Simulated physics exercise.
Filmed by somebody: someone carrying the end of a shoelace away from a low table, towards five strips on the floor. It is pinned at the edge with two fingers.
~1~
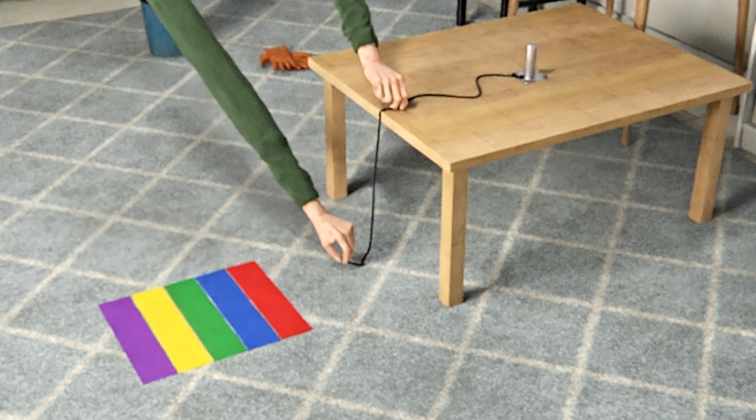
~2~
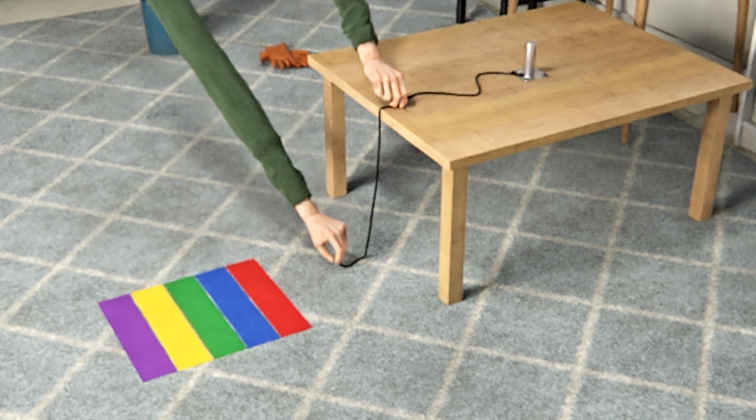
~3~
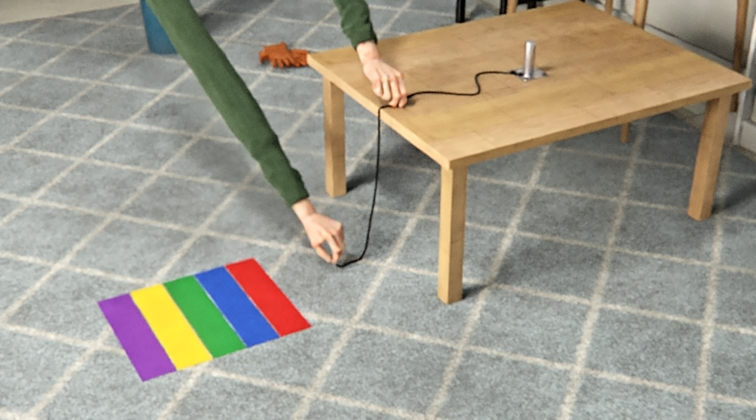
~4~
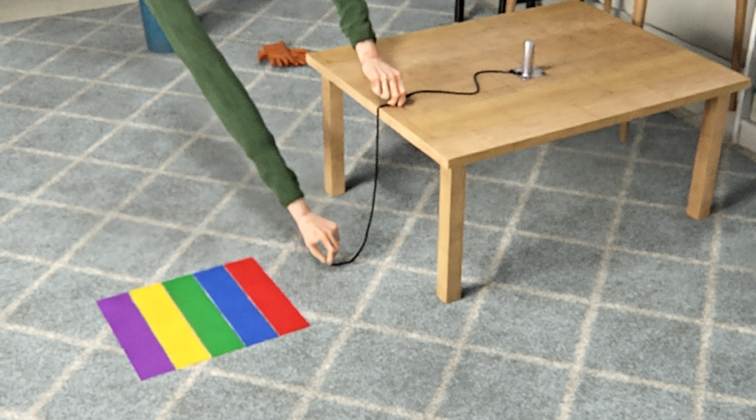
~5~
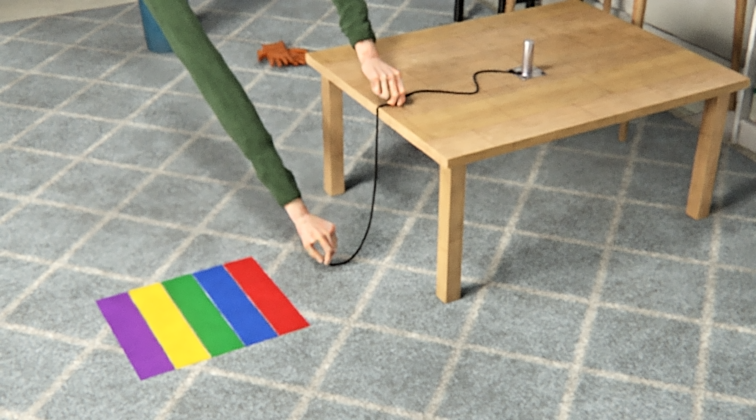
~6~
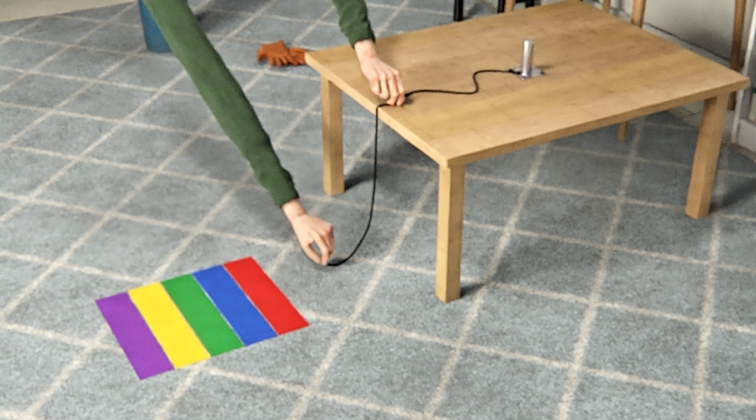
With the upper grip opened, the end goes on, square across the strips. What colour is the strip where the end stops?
It is green.
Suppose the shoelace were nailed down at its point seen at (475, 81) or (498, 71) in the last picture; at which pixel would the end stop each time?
I'd say about (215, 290) for the first and about (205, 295) for the second.
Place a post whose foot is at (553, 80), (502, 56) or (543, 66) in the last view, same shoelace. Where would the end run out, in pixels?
Results per try: (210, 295); (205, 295); (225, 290).
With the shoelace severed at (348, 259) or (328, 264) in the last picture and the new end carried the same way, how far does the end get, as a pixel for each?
Result 1: (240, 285). Result 2: (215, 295).
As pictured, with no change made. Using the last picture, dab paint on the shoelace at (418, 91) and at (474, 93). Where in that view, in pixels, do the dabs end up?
Final spots: (391, 105), then (440, 93).
Soon after, end near (259, 279); over red.
Then, end near (218, 291); over blue.
At full stretch, end near (195, 298); over green. It halts on the green strip.
